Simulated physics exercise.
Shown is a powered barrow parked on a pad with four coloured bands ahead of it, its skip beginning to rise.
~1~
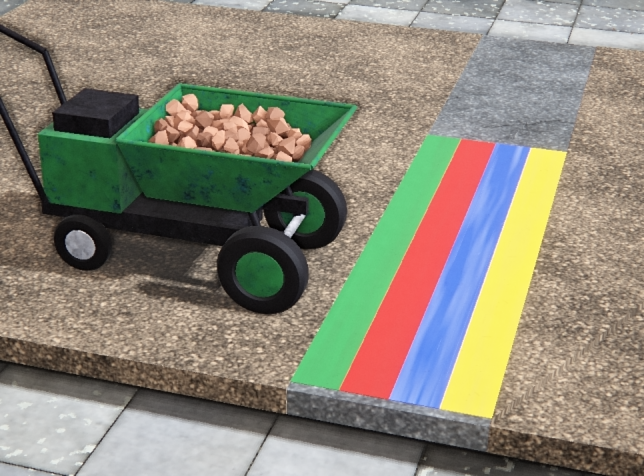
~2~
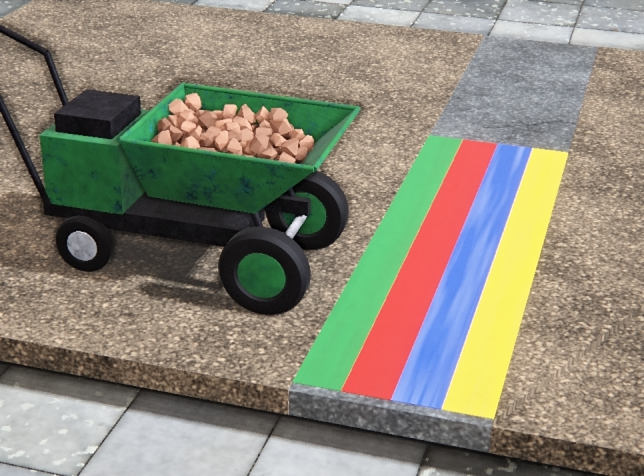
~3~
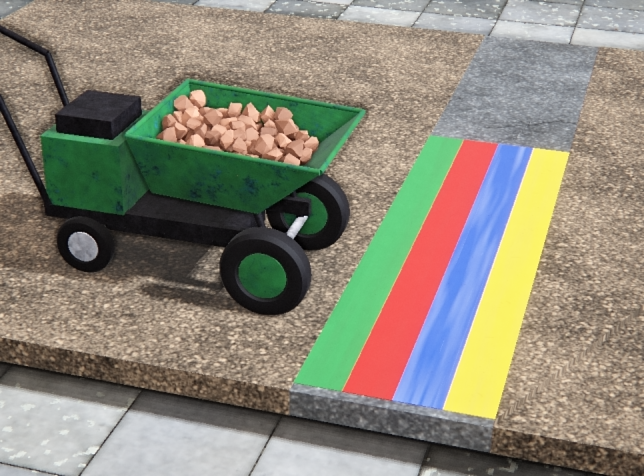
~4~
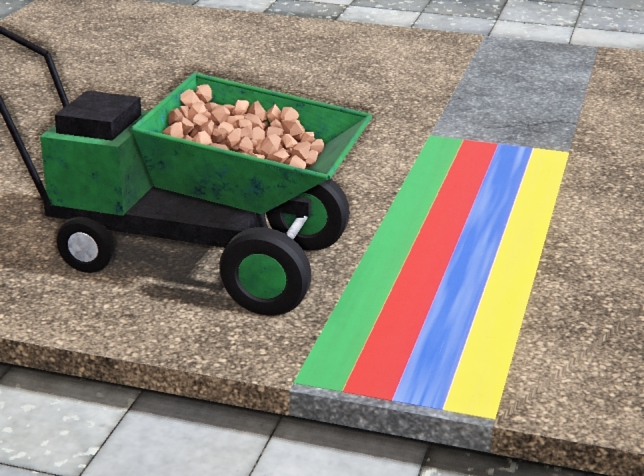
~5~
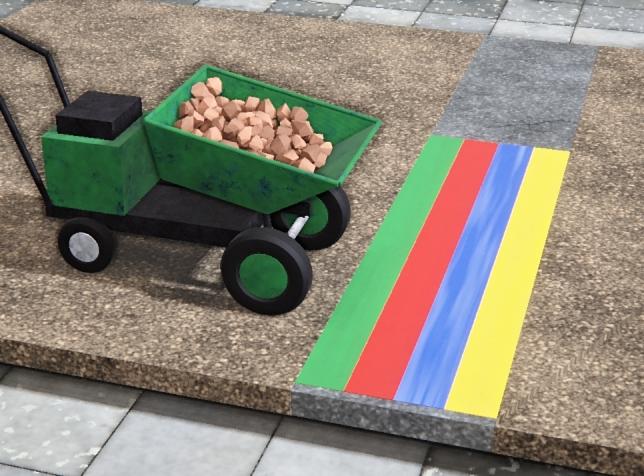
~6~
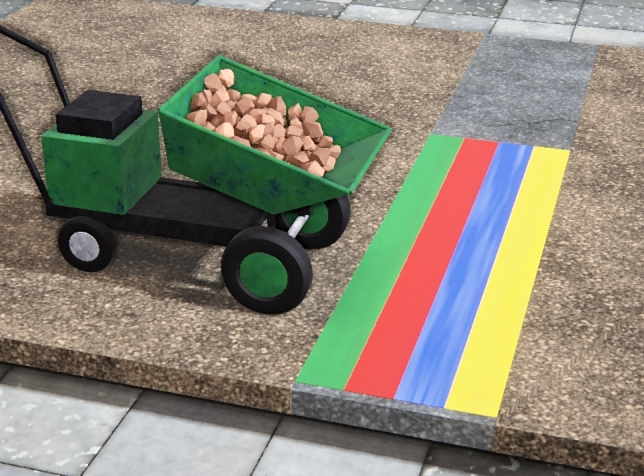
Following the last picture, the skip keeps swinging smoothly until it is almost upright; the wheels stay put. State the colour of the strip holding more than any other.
It is blue.
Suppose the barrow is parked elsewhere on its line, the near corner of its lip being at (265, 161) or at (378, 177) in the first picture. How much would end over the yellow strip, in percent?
About 10 percent at the first place and about 20 percent at the second.
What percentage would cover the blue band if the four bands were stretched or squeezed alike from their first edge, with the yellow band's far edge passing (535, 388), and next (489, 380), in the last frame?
Roughly 30 percent first, then roughly 30 percent.
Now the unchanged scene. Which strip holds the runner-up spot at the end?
Yellow.
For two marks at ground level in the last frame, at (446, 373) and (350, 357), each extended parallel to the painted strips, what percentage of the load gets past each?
Roughly 40 per cent, then roughly 70 per cent.
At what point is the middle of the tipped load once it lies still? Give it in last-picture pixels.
Around (477, 299), give or take.
Soon after the last picture, skip tipped steeply; all in the skip.
A little later, skip tipped right over; about half in the skip; a small part over the red strip; about a third over the blue strip; a small part over the yellow strip.
Later still, skip tipped right over; about a third in the skip; a small part over the red strip; about a quarter over the blue strip; about a quarter over the yellow strip; a small part off the paint.
At rest, skip tipped right over; about a third in the skip; none over the green strip; a small part over the red strip; about a quarter over the blue strip; about a quarter over the yellow strip; a small part off the paint.
